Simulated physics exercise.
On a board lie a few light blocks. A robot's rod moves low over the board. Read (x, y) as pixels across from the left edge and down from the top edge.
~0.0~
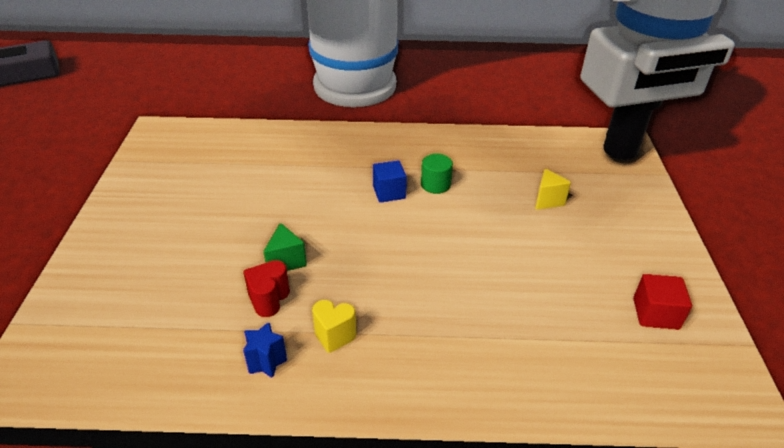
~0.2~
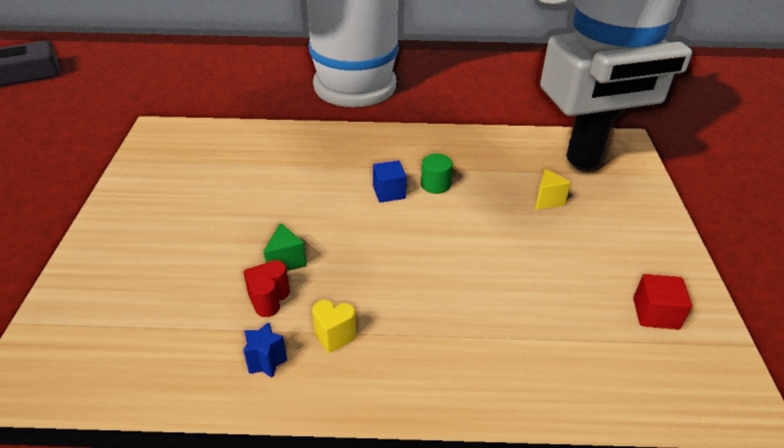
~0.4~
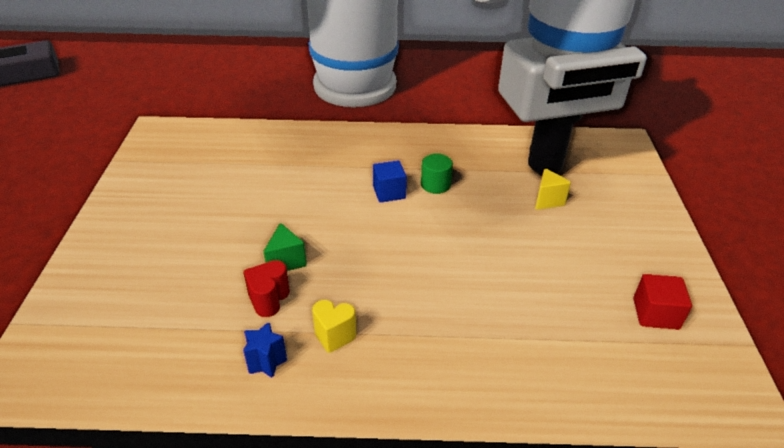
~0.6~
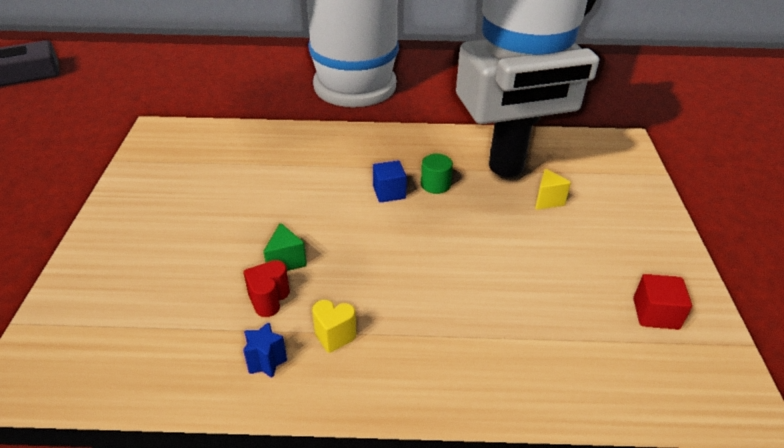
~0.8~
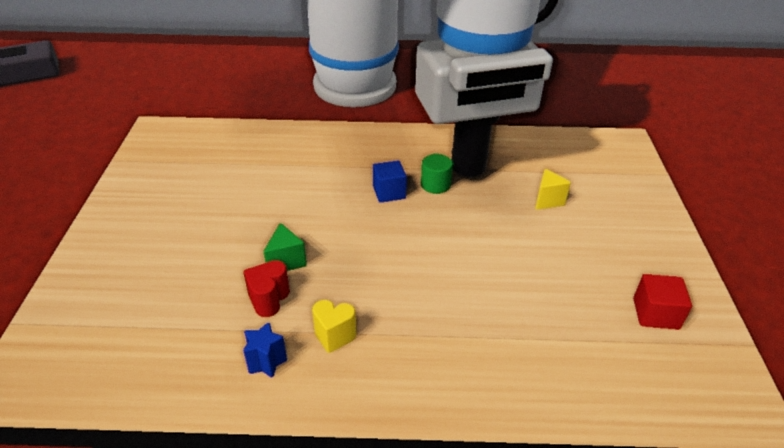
The clip shows a robot arm with a black rod moving left along the far side of a wooden board, passing behind a yellow triangular block and nearing a green round block, while all the coloured blocks stay still.
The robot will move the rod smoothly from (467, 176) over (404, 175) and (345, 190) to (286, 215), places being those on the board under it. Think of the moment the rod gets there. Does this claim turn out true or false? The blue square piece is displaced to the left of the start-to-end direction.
The statement is correct.
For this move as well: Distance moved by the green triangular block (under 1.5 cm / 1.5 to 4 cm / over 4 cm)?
Its final spot will lie within 1.5 cm of the current one.
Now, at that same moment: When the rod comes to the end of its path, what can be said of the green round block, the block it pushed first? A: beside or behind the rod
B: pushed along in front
The answer is A.
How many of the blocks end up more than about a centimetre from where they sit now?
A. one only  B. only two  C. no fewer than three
B (only two)
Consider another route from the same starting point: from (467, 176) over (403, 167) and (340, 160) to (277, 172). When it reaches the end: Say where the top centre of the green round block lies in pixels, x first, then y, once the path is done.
Pixel (413, 166).
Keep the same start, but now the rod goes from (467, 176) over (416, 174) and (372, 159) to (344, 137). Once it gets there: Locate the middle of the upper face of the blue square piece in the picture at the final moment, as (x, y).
I'd place it at (370, 176), taking the centre of its top.
The first path, step by step. One third of the way, rod (403, 166); blue square piece (365, 178), turned 20° clockwise; green round block (397, 171).
Two thirds of the way, rod (344, 182); blue square piece (358, 186), turned 15° anticlockwise; green round block (395, 174).
At the end, rod (285, 206); green triangular block unmoved; blue square piece (358, 186), turned 20° anticlockwise; green round block (395, 174).
